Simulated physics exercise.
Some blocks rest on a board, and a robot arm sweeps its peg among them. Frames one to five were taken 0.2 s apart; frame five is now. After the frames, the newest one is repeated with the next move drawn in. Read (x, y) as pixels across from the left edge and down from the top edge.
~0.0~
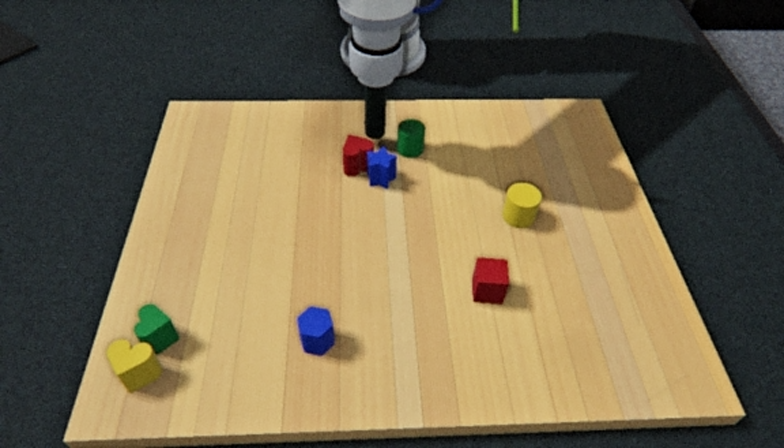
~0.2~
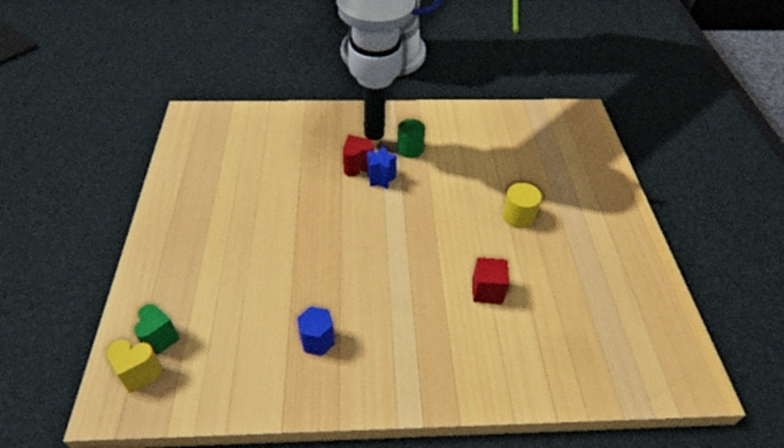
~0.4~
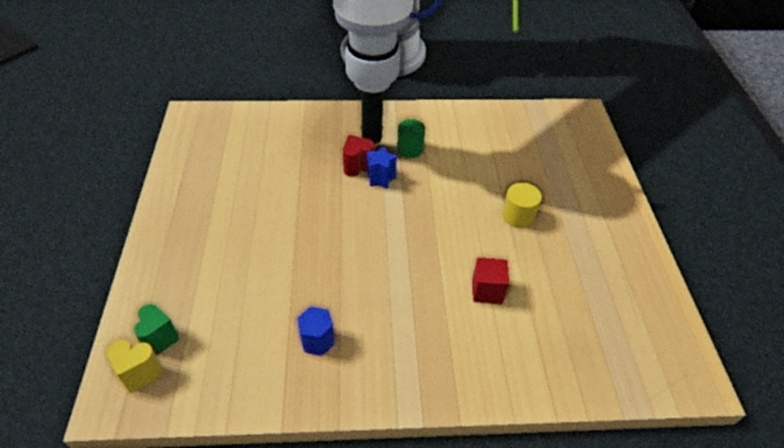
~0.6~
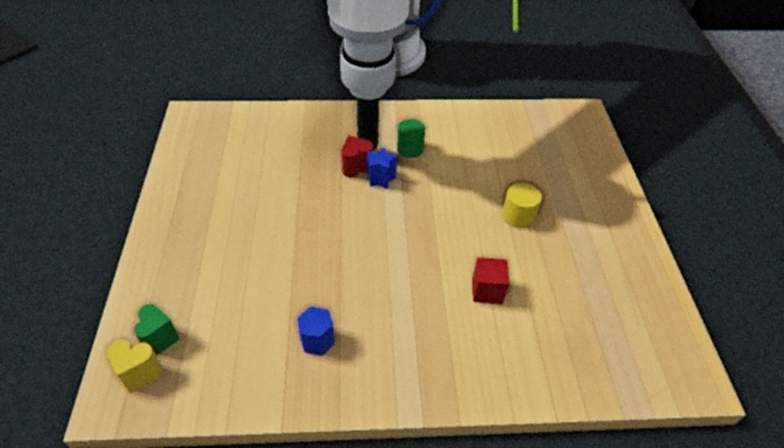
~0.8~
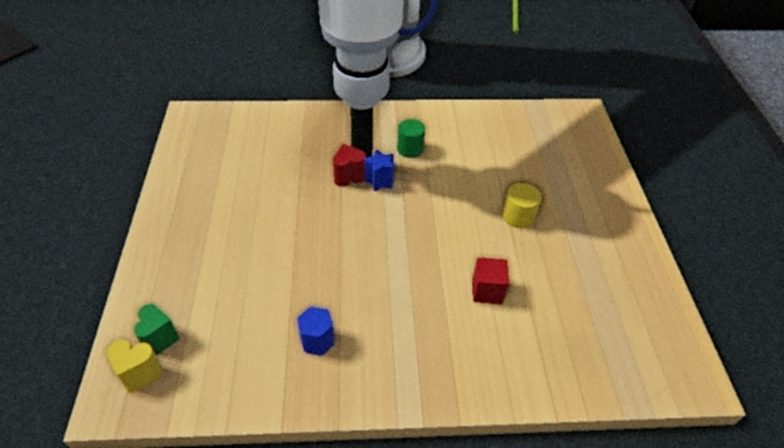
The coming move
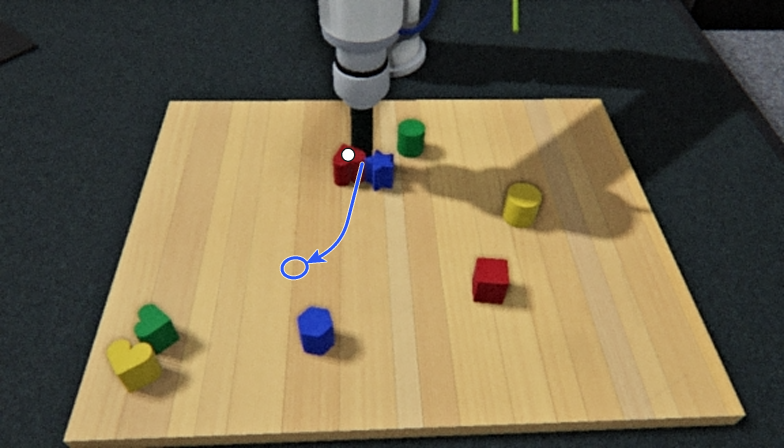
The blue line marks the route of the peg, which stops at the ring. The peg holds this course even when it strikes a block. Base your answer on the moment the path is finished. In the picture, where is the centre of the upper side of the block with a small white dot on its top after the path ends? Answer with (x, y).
It will likely be found at (327, 177).
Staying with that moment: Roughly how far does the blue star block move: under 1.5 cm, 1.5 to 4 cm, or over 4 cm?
Its displacement is below 1.5 cm.
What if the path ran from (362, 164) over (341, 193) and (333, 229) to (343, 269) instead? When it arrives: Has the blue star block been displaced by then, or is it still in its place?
Left in place.
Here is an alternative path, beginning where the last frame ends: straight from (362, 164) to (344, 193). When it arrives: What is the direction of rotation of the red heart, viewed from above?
Viewed from the top, it goes clockwise.
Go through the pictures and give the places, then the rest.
The first frame shows peg's lower end (375, 133); red heart (357, 145); blue star block (381, 157); green disc (412, 127).
The second frame shows peg (374, 135); blocks still.
The third frame shows peg (372, 139); blocks still.
The fourth frame shows peg (368, 145); red heart (356, 146).
The fifth frame shows peg (362, 155); red heart (348, 155); blue star block (381, 159); green disc (412, 127).
Drawn move, from (362, 164) via (353, 200) and (340, 239), ending at (295, 268); the dot is on the red heart.
The first path, step by step. One third of the way, peg (353, 191); red heart (328, 177), turned 65° clockwise; blue star block (380, 163), turned 40° anticlockwise.
Two thirds of the way, peg (339, 230); red heart (327, 177), turned 70° clockwise; blue star block (380, 163), turned 40° anticlockwise.
At the end, peg (293, 259); red heart (327, 177), turned 70° clockwise; blue star block (380, 163), turned 40° anticlockwise; green disc still.
